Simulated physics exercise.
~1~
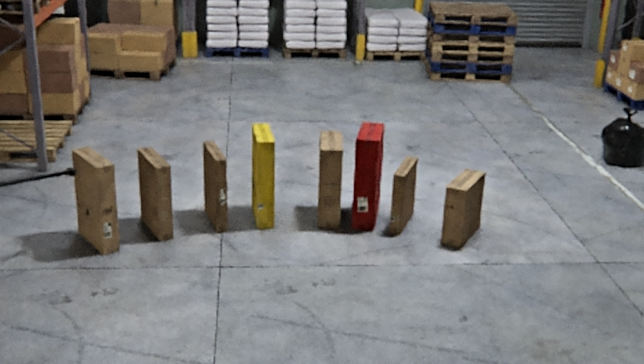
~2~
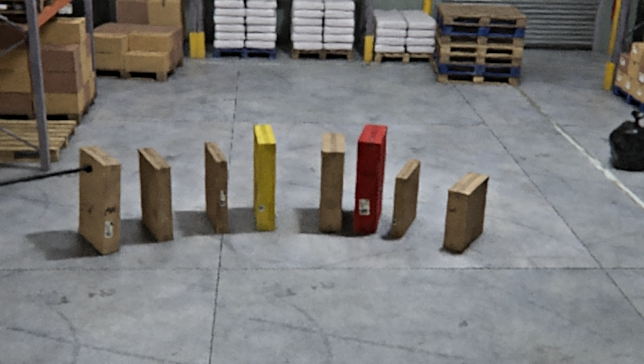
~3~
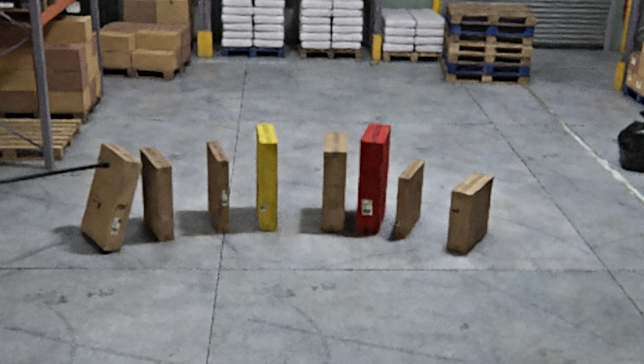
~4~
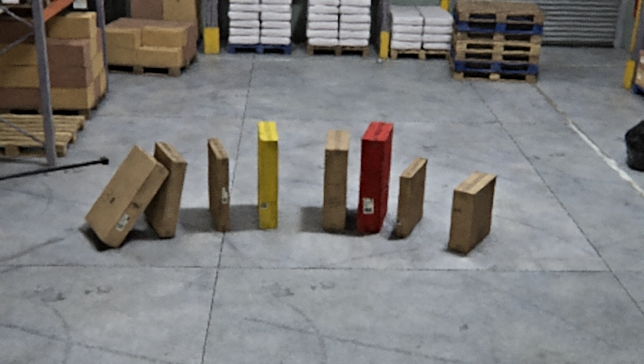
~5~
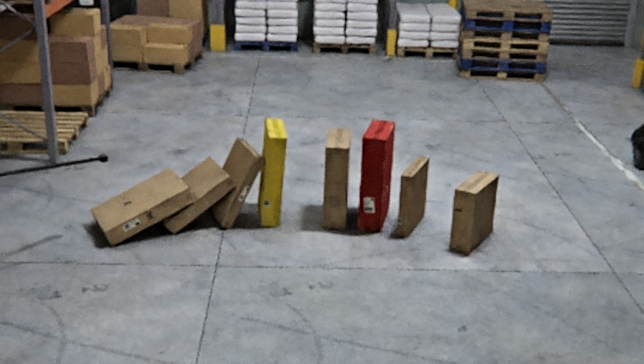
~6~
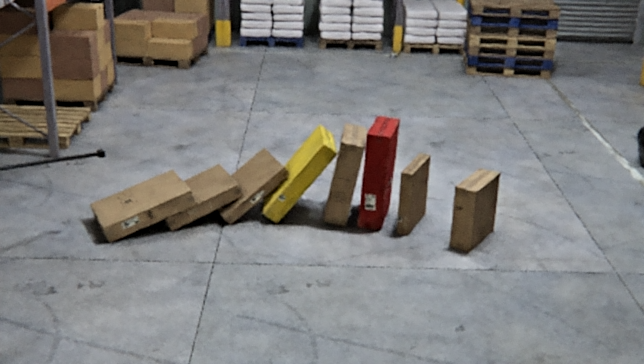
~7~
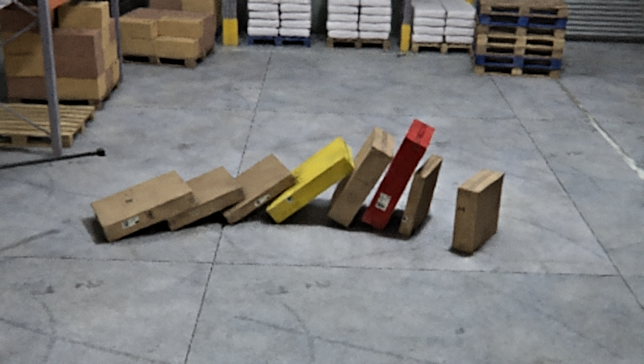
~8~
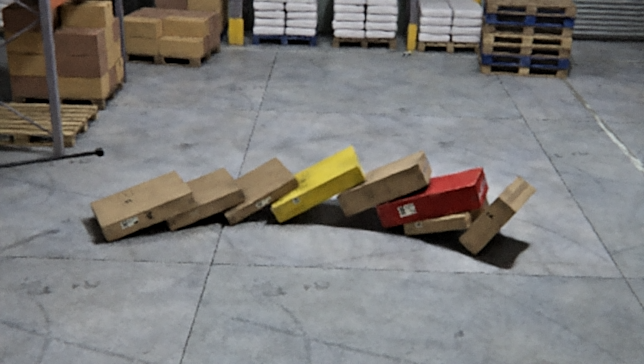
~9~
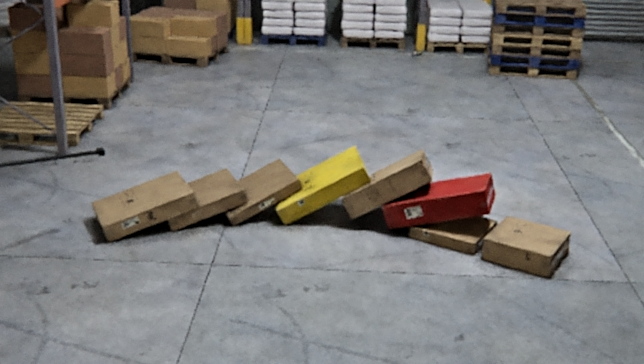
To begin with, eight tall cartons, one yellow and one red among the brown, stand on edge in a curved row on a warehouse floor. A dark pole reaches in from the left and tips the leftmost carton to the right. It falls against its neighbour, and the lean passes along to the yellow carton, which tilts into the next brown one. That one knocks the red carton over, and the last two brown cartons go down beyond it. Finally, none is left upright, most resting slanted on one another, with the red one lying over a brown one.
